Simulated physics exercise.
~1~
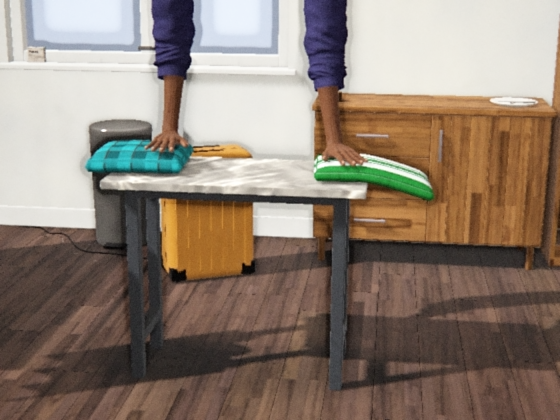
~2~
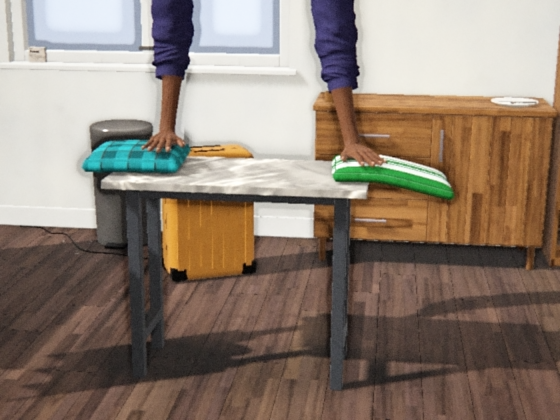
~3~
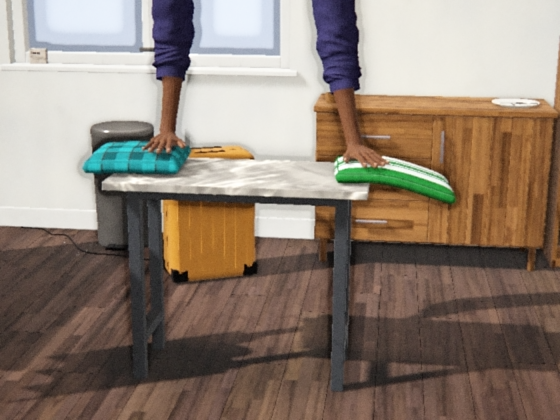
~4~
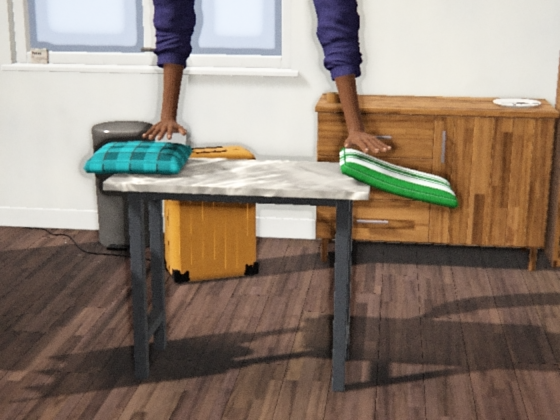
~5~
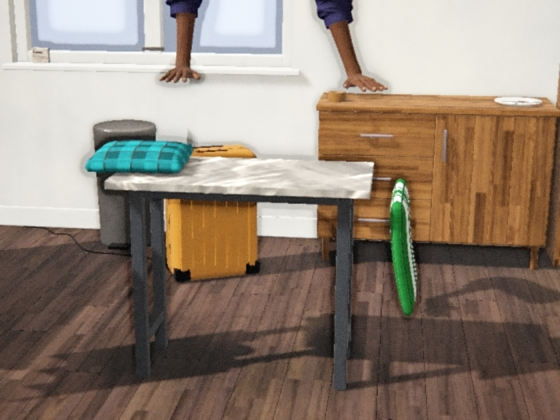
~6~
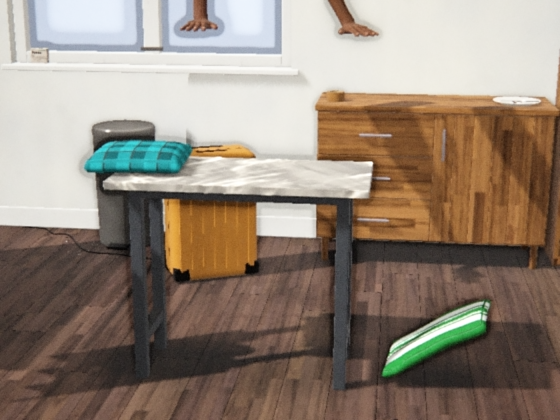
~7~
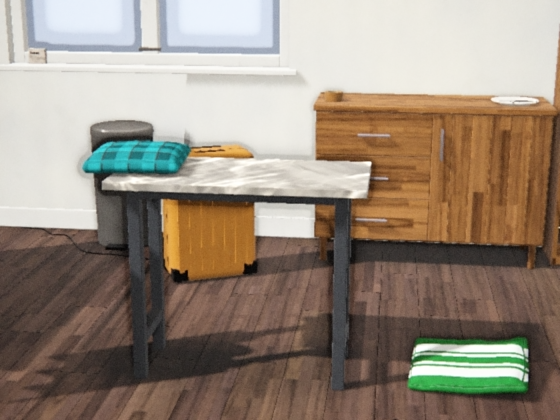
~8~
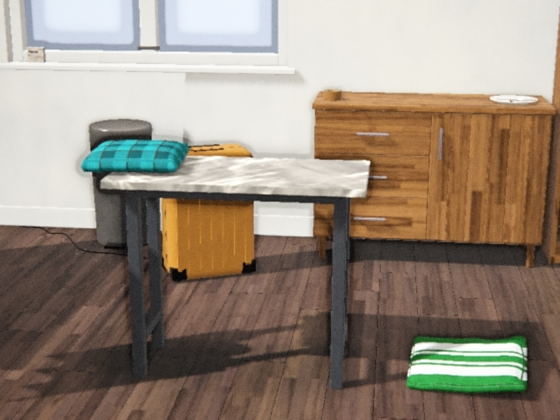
Hands spreading a turquoise cushion and a green striped folded blanket apart on a table, then lifting, the blanket falling to the floor.
